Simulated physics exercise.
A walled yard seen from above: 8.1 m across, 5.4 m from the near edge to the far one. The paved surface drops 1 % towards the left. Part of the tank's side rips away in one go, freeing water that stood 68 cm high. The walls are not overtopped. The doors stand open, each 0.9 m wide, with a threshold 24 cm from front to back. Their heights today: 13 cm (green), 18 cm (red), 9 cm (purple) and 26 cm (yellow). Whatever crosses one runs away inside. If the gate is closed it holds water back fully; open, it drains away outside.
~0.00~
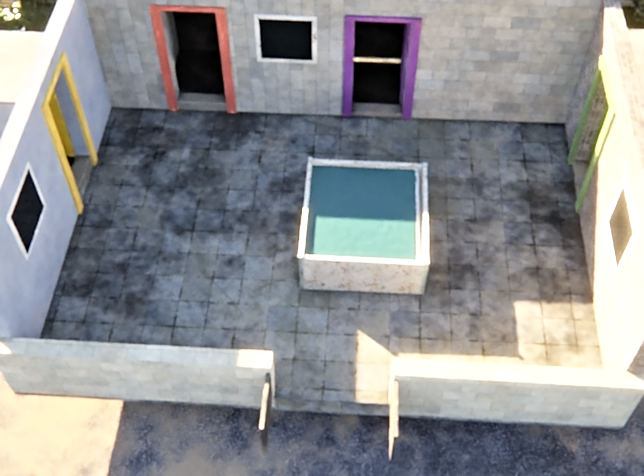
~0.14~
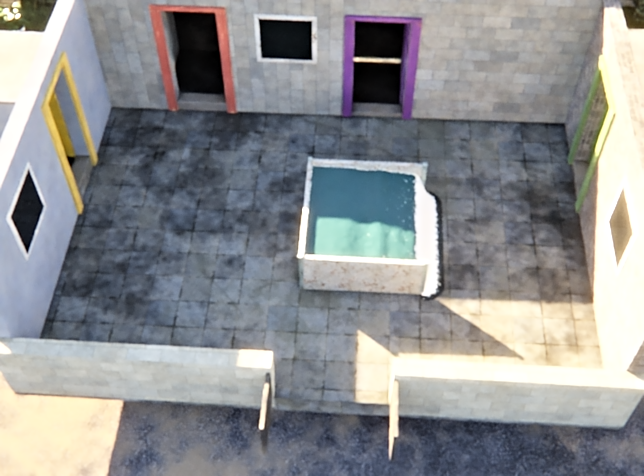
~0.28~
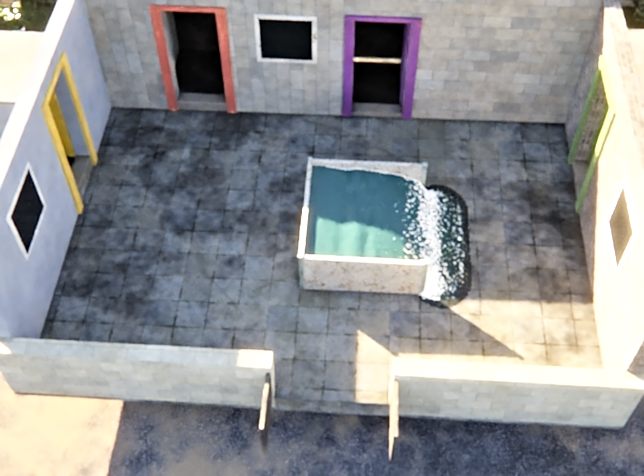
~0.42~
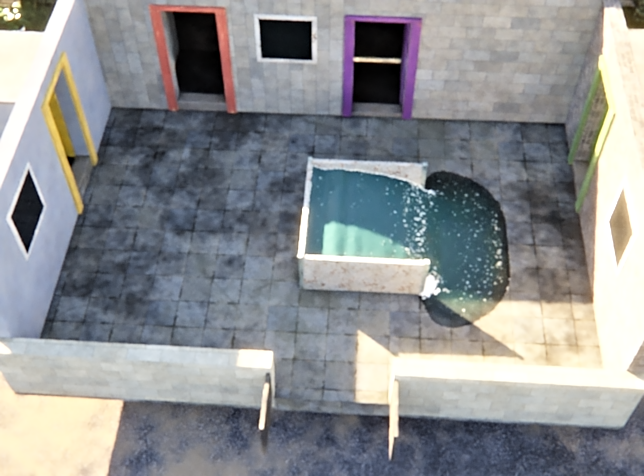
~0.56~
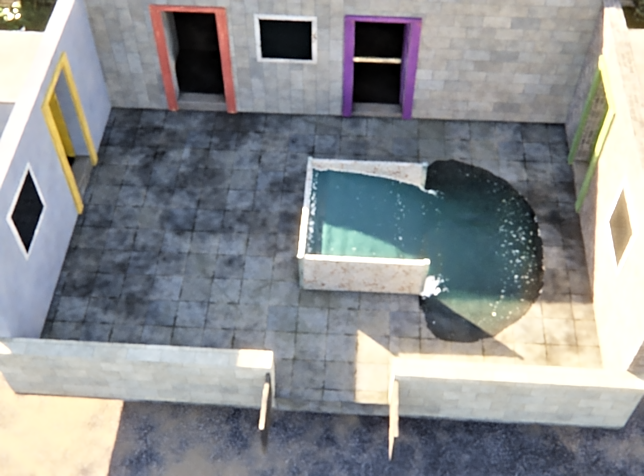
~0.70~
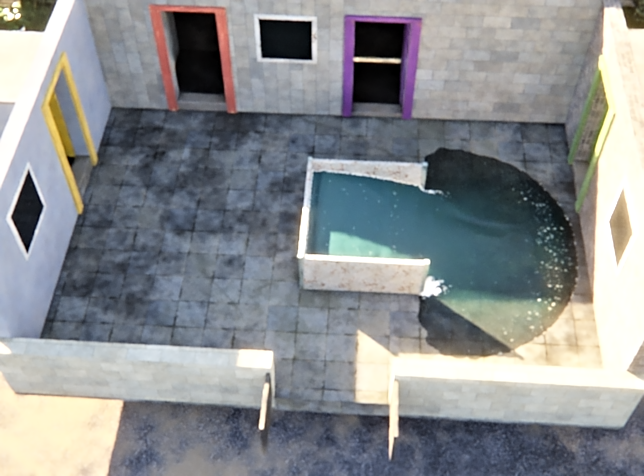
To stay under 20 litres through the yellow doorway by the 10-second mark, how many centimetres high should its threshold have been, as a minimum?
Close to 7 cm is just enough.
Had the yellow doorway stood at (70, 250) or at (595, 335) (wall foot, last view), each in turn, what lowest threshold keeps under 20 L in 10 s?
Roughly 6.5 and 18 cm.
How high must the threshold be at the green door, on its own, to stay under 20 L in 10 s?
Roughly 19 cm at green.
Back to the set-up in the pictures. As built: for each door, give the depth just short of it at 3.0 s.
In cm: Green 18, red 0, purple 0, yellow 0.
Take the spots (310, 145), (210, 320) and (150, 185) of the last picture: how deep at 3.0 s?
In that order: 0, 0 and 0 cm.
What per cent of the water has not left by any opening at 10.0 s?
Roughly 94 in a hundred.
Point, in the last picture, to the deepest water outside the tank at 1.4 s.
Around (575, 252).
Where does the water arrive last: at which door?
The yellow one.
After 1.4 s water covers 25 % of the floor, deepest (38 cm) near (575, 252); it has not reached the yellow door.
After 3.0 s water covers 30 % of the floor, deepest (30 cm) near (556, 129); it has not reached the yellow door.
After 10.0 s water covers 90 % of the floor, deepest (11 cm) near (77, 222); 10 cm at the yellow door, 0 litres in over its 26 cm threshold.
At the yellow door as built, the water arrived by 6.1 s and peaked near 11 cm at 7.8 s.
With a threshold of 6 cm, 31 litres would have come in within the 10 s; with 8 cm, 11 litres. So under 20 litres takes about 7 cm.
